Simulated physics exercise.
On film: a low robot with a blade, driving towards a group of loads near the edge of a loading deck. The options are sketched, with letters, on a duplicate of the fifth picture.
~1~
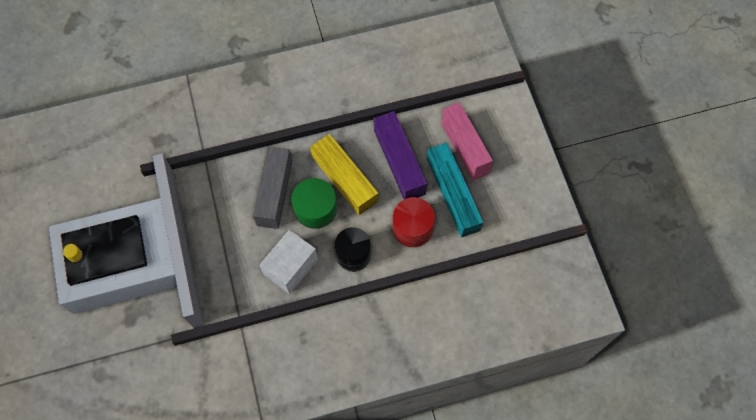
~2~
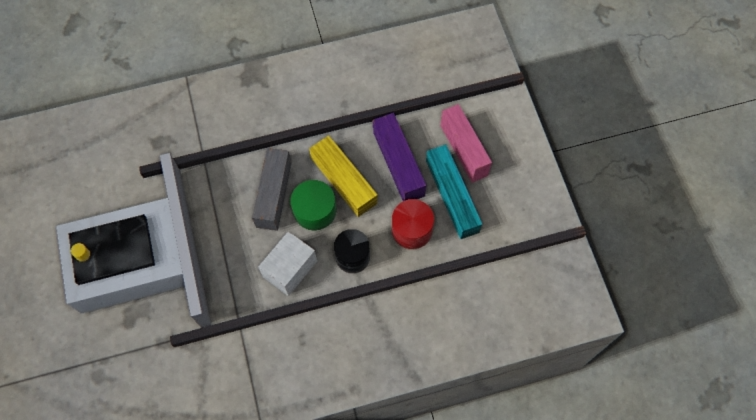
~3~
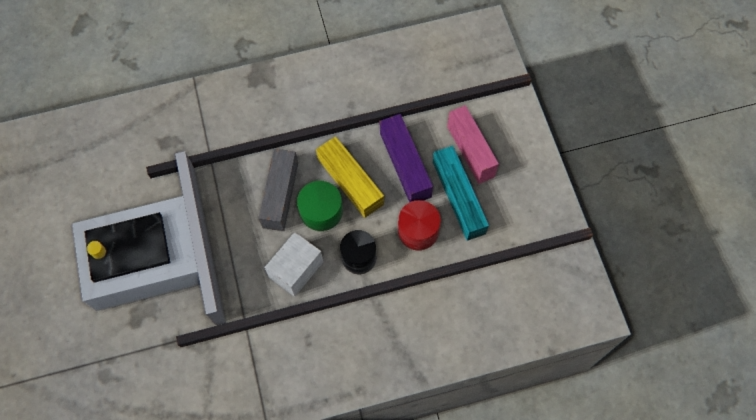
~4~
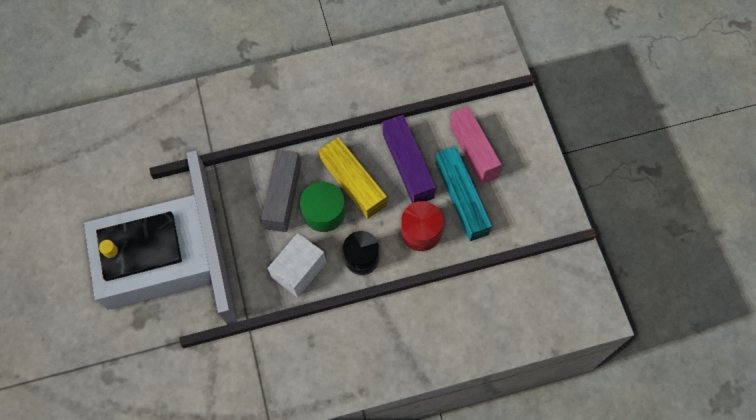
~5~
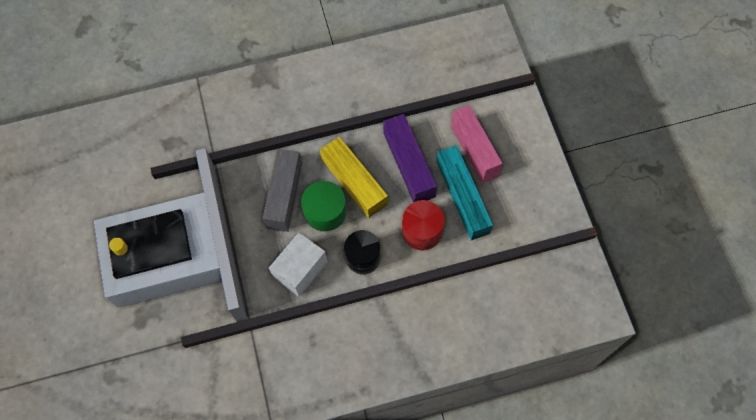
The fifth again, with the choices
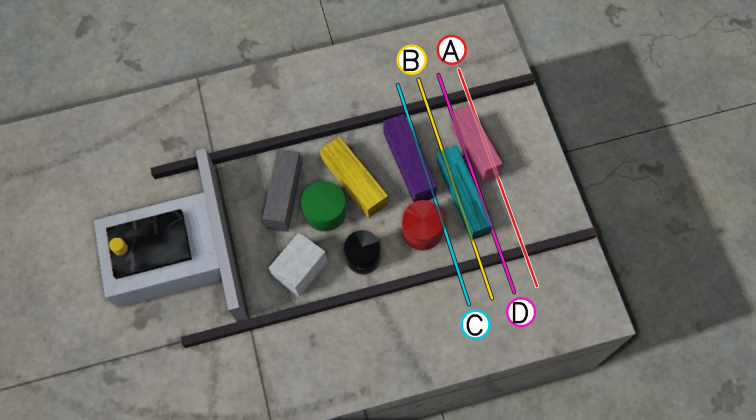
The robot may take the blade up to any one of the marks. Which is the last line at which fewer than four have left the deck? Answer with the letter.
No farther than A.
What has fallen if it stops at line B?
The pink bar.
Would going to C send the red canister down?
By then, no.
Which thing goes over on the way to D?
The pink bar.
On the copy, A at (496, 172); B at (453, 183); C at (431, 188); D at (474, 177).
On A. First, robot (258, 215); black canister (390, 248); purple bar (415, 158).
Then, robot (360, 189); pink bar (546, 125); purple bar (510, 124).
Finally, robot (438, 169); pink bar over the edge; turquoise stick over the edge; three fallen.
By contrast, B is within the limit but short; C is within the limit but short; D is within the limit but short.
